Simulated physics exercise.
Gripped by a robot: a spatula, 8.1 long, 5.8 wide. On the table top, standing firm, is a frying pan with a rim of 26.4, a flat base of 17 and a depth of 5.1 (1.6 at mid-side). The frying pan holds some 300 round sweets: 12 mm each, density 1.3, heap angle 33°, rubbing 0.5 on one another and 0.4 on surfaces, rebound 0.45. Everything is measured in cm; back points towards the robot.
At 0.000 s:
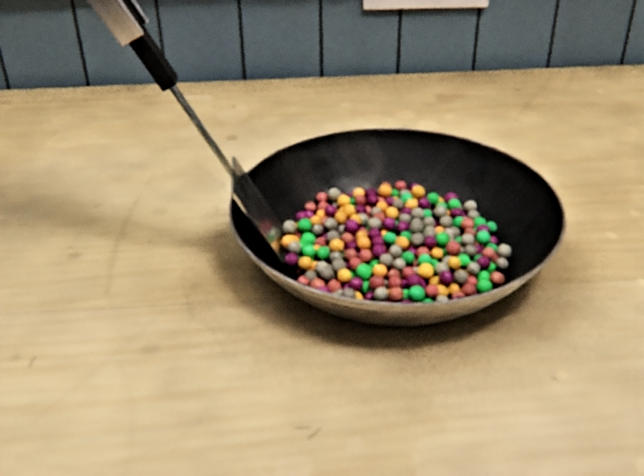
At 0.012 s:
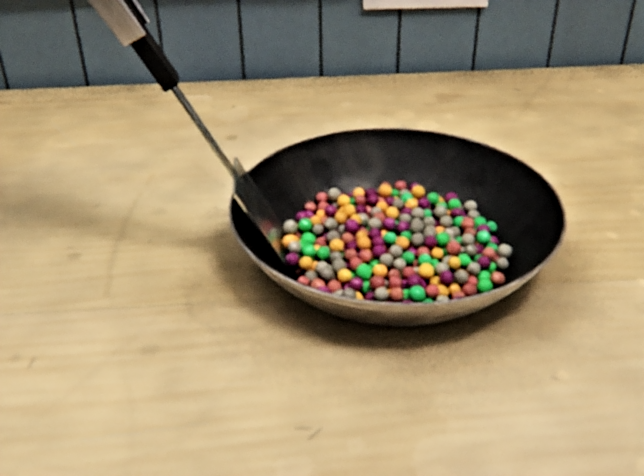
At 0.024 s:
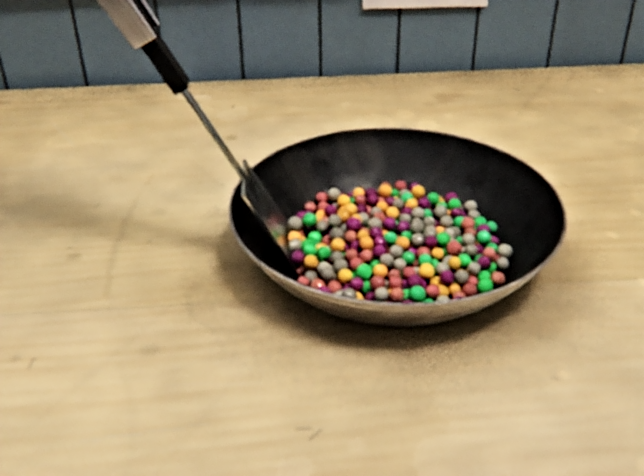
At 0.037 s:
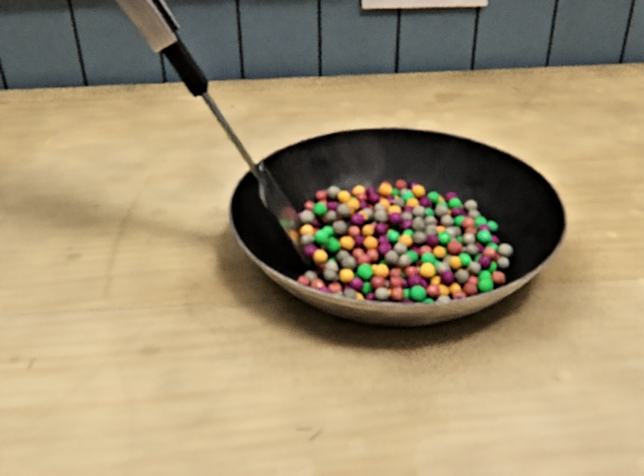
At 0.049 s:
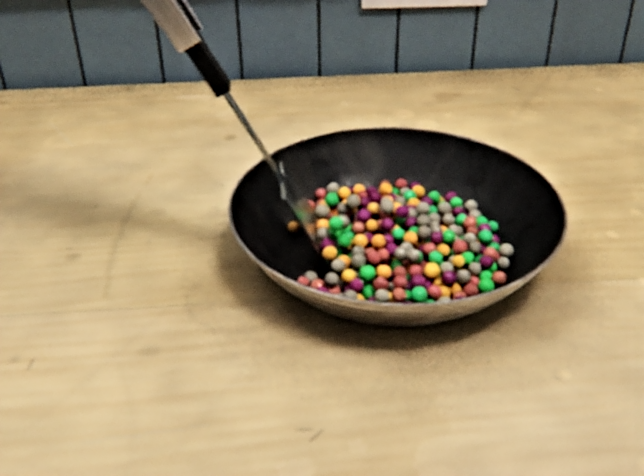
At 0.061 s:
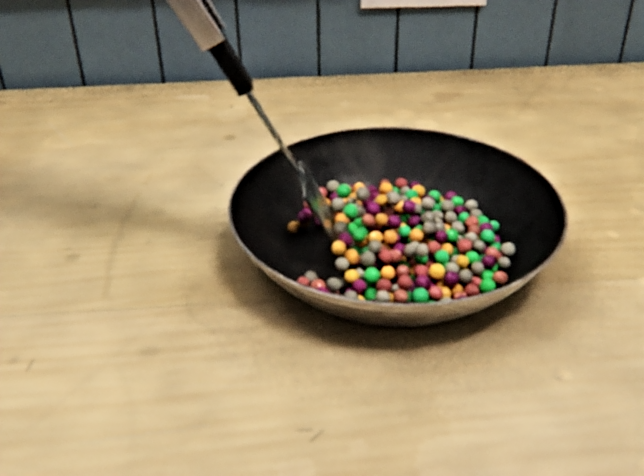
A spatula pushing through small round multicoloured sweets in a black frying pan on a wooden table, moving slowly rightward from the left side.
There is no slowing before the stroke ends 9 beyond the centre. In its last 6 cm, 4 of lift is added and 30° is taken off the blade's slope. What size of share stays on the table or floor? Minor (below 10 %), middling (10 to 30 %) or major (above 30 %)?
Middling.
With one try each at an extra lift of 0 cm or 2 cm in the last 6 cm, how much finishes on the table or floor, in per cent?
You'd get some 15 per cent with the first setting and some 15 per cent with the second.
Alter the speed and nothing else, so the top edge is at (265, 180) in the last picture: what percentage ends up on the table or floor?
About 5 per cent.
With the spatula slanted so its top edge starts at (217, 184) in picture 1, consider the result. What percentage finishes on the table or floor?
Spill: Approx. 15 per cent.
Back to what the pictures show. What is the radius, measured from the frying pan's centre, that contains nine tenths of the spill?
I'd estimate close to 65 centimetres.
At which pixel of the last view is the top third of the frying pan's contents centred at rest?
Around (478, 223).
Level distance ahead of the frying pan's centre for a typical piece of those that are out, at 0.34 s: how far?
It comes to near 24 cm ahead of the middle.
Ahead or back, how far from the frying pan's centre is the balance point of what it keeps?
What stays is shifted forward by around 3.0 cm.
After 0.09 s, sloping 63°, highest piece 7 above the table; 295 in the frying pan.
After 0.12 s, sloping 56°, highest piece 8 above the table; 295 in the frying pan.
After 0.34 s, sloping 33°, highest piece 16 above the table; 241 in the frying pan, 28 on the table or floor, 26 on the blade or in flight.
After 1.39 s, sloping 33°, highest piece 4 above the table; 240 in the frying pan, 55 on the table or floor.
At rest, 240 in the frying pan, 55 on the table or floor. That is 19 % on the table or floor.
